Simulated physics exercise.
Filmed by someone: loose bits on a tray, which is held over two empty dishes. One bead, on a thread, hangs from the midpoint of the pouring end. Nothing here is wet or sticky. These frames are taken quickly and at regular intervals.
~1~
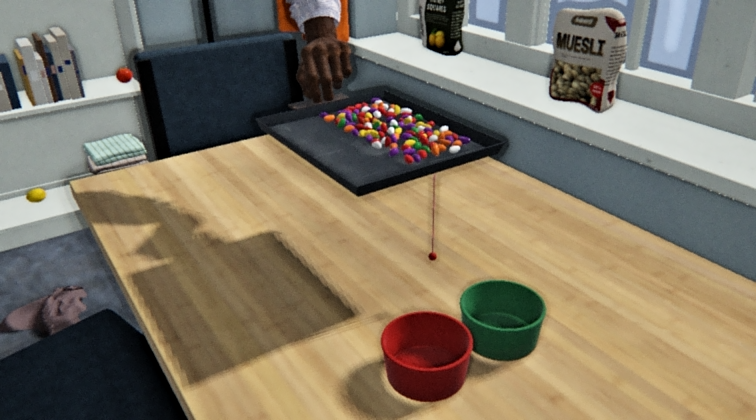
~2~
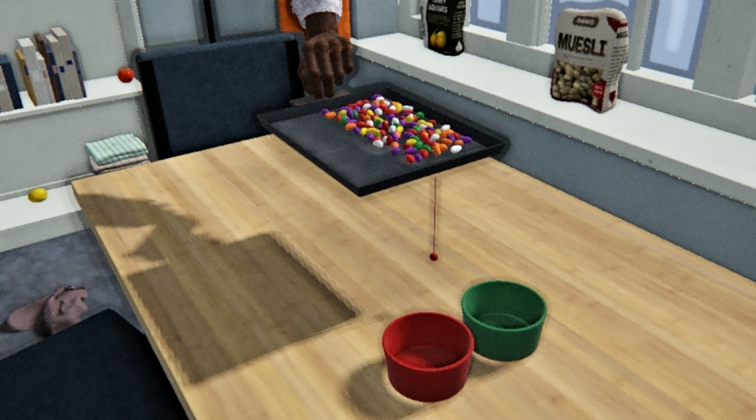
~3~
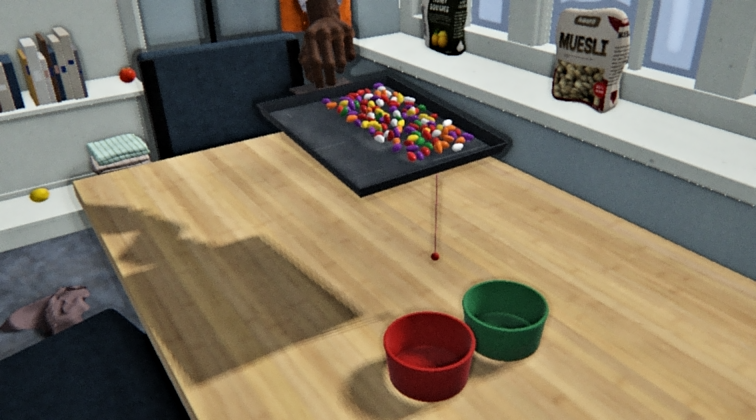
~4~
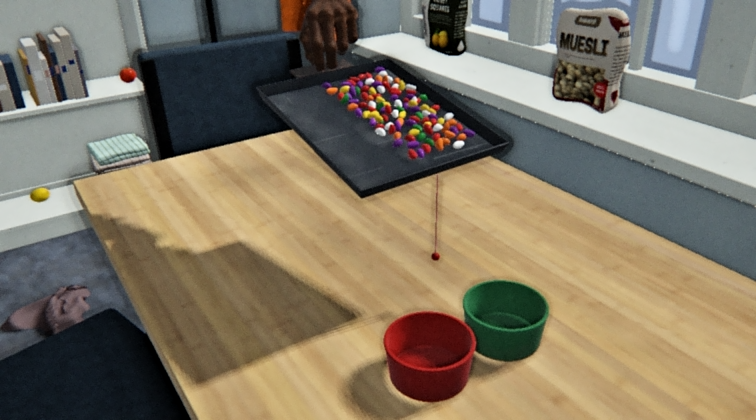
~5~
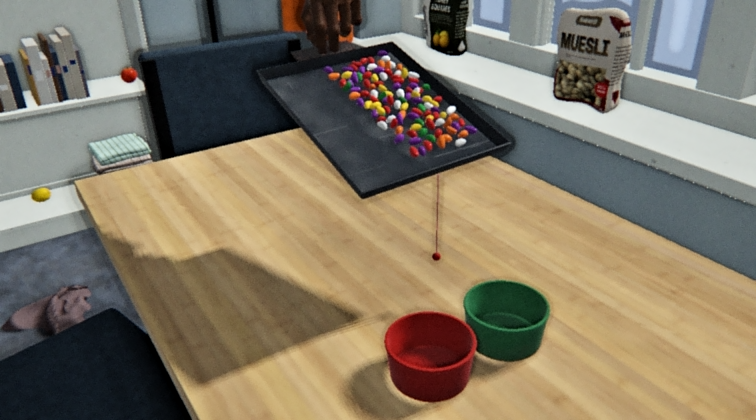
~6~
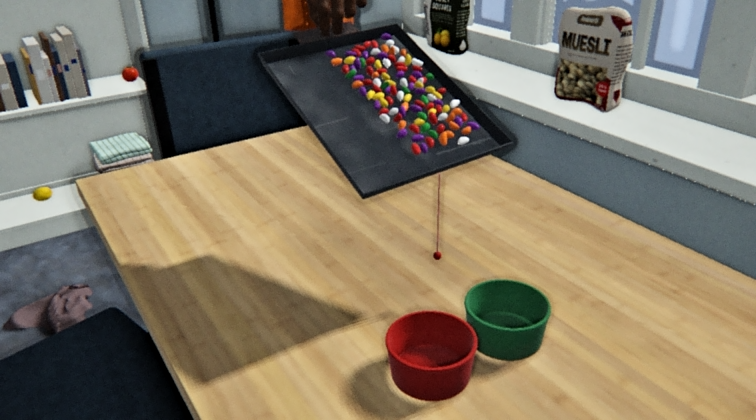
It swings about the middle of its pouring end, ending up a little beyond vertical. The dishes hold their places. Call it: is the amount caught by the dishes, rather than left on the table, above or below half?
Below half.
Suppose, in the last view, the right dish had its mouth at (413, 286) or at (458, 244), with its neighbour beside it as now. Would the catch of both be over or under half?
In turn: Not half; under half.
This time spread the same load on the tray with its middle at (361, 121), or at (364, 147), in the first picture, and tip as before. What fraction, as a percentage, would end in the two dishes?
Estimate: 30 % first, 10 % second.
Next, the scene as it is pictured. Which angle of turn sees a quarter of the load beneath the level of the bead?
85°.
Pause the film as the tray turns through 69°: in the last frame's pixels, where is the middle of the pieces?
Its middle sits at about pixel (448, 162).
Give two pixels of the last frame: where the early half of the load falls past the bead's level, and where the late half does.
Near (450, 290) and later near (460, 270).
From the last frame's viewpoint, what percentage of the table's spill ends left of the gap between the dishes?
70 in a hundred, roughly.
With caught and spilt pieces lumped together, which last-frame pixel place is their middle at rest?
Roughly pixel (449, 329).
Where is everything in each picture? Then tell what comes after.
The first frame shows corners of the pouring end near (358, 184) and (498, 142), level; middle of the load near (396, 128), jelly beans; left dish near (454, 378); right dish near (531, 339); bead on its thread near (433, 257).
The second frame shows corners of the pouring end near (359, 184) and (500, 142), level; middle of the load near (398, 126).
The third frame shows corners of the pouring end near (361, 185) and (502, 142), tipped barely, level across its low end; middle of the load near (399, 120).
The fourth frame shows corners of the pouring end near (362, 187) and (503, 141), tipped a little, level across its low end; middle of the load near (400, 110).
The fifth frame shows corners of the pouring end near (363, 189) and (505, 141), tipped clearly, level across its low end; middle of the load near (403, 101).
The sixth frame shows corners of the pouring end near (365, 190) and (507, 140), tipped clearly, level across its low end; middle of the load near (406, 91); left dish near (458, 378); right dish near (535, 338).
Shortly afterwards, tray tipped steeply; the bulk on the tray; near a quarter in the air.
Next, tray tipped past a quarter turn; only a few on the tray; a little in the left dish; a little in the right dish; near two thirds outside both; near a quarter in the air.
Some moments later, tray tipped past a quarter turn; a little in the left dish; a little in the right dish; the bulk outside both.
In the end, tray tipped past a quarter turn; a little in the left dish; a little in the right dish; the bulk outside both.
